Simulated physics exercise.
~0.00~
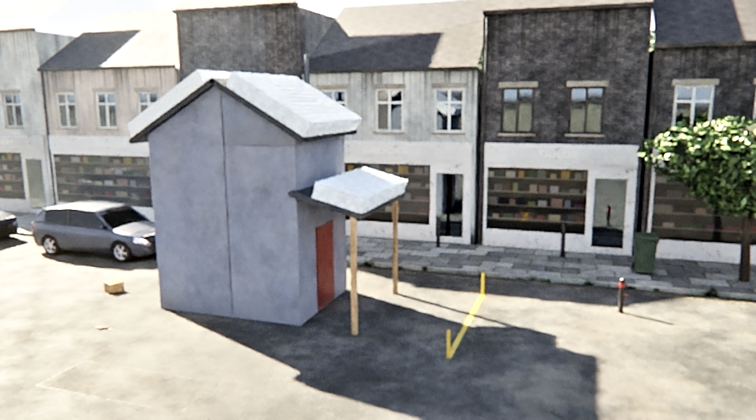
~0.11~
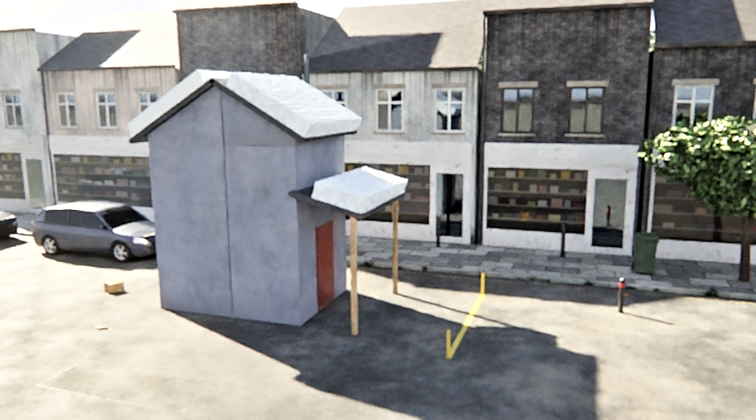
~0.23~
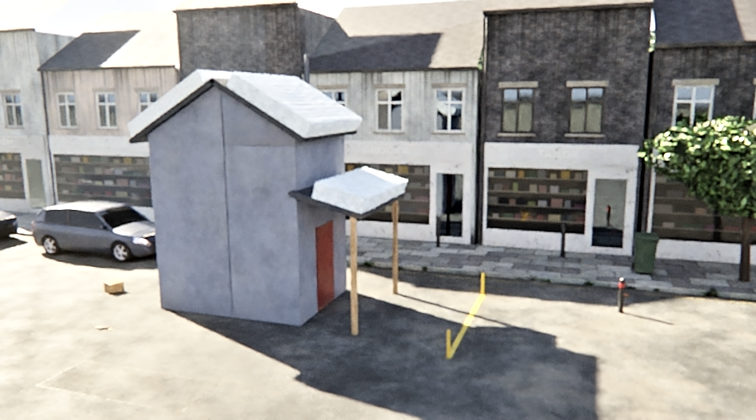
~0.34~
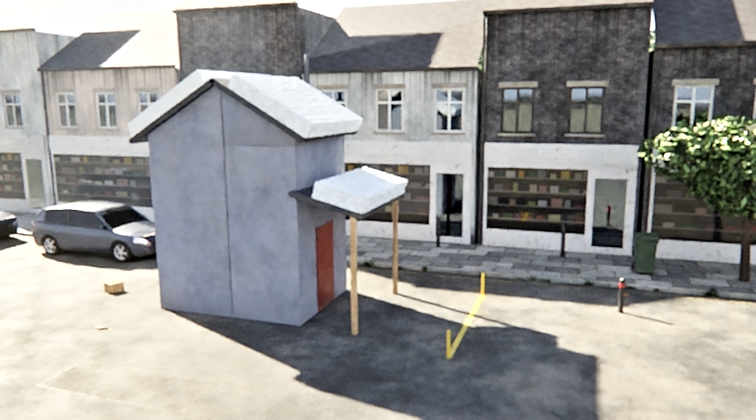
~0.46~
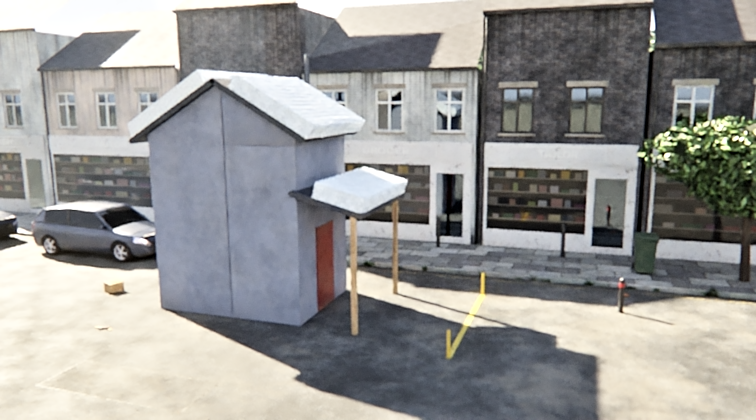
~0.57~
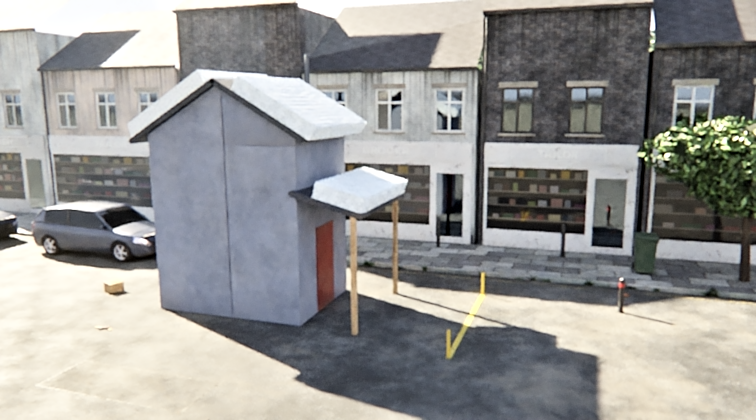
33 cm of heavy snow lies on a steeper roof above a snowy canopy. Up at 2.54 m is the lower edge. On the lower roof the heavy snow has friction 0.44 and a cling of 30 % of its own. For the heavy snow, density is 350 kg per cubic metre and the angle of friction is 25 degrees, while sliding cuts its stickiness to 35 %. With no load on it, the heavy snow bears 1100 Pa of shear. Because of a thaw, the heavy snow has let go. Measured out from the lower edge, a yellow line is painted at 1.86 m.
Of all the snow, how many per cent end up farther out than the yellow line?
I would say about 6 per cent of all the snow ends up past the yellow line.
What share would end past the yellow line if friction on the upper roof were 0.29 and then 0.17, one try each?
It would be 20 % the first time and 30 % the second.
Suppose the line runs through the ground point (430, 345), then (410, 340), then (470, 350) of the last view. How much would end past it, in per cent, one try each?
I'd guess near 18 %, then near 35 %, and near 1 % on the last try.
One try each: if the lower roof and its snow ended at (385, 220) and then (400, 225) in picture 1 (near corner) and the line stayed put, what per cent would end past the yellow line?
1 %, then 0 %.
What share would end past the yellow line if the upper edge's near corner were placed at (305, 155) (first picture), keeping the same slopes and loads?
Roughly 0 per cent.
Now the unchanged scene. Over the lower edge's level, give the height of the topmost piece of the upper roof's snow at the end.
0.7 m, give or take.
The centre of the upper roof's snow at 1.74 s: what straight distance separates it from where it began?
I'd put it near 1.6 m.
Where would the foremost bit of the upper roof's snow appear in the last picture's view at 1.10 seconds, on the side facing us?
It lies at around (335, 178) in the last picture.
After 1.10 s, none is below the lower edge and 0 % is past the line.
After 1.74 s, none is below the lower edge and 0 % is past the line.
After 2.37 s, 9 % is below the lower edge and 0 % is past the line.
After 3.00 s, 51 % is below the lower edge and 1 % is past the line.
After 4.70 s, 69 % is below the lower edge and 6 % is past the line.
